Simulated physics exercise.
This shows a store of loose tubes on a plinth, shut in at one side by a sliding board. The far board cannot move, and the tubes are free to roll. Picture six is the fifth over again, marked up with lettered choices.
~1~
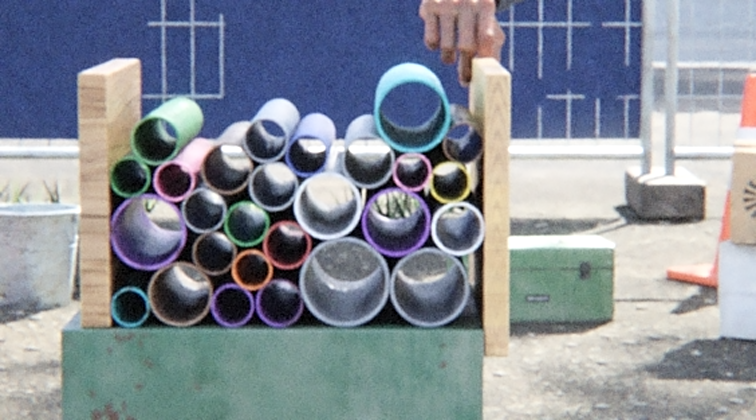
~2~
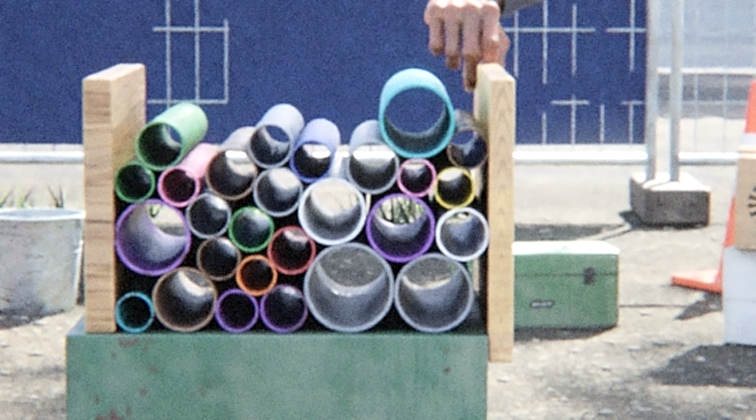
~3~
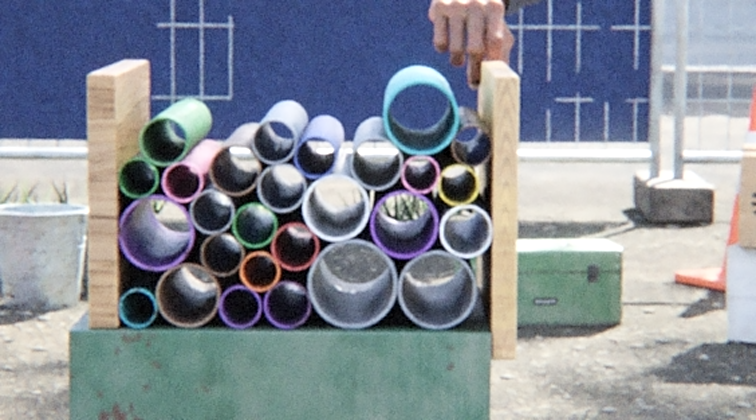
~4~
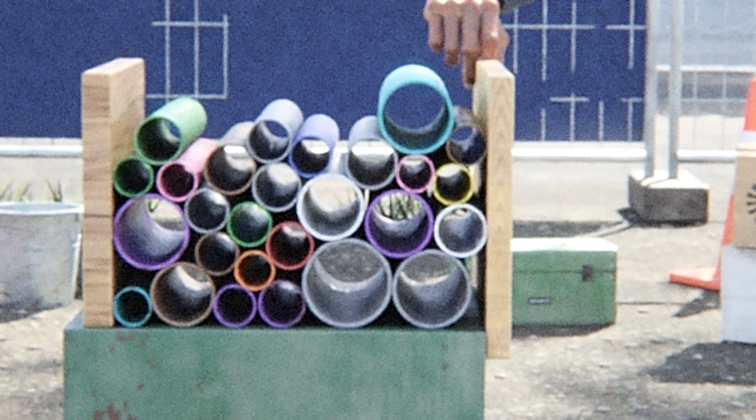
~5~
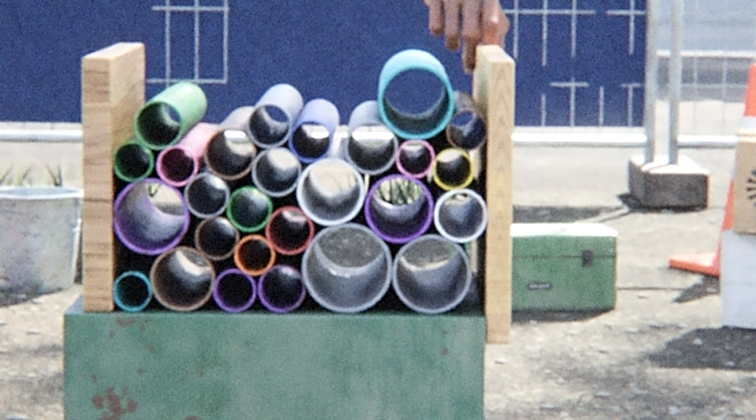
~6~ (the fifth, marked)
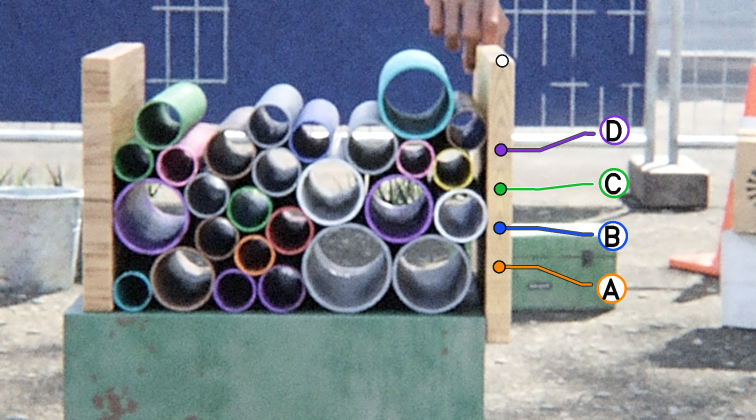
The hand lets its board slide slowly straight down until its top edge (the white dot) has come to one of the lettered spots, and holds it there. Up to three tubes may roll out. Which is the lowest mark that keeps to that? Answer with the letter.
Down to B.
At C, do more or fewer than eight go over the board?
Fewer than eight.
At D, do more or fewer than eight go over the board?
Fewer than eight.
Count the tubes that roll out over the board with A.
At A the number is five.
On the marked copy, A at (499, 267); B at (500, 228); C at (500, 189); D at (501, 150); the white dot at (502, 61).
With B. Early on, top of the board (489, 144).
Further on, top of the board (488, 227).
At the end, top of the board (488, 227), three out over the board.
As for the rest, A more than three out over the board; C one out over the board; D none out over the board.
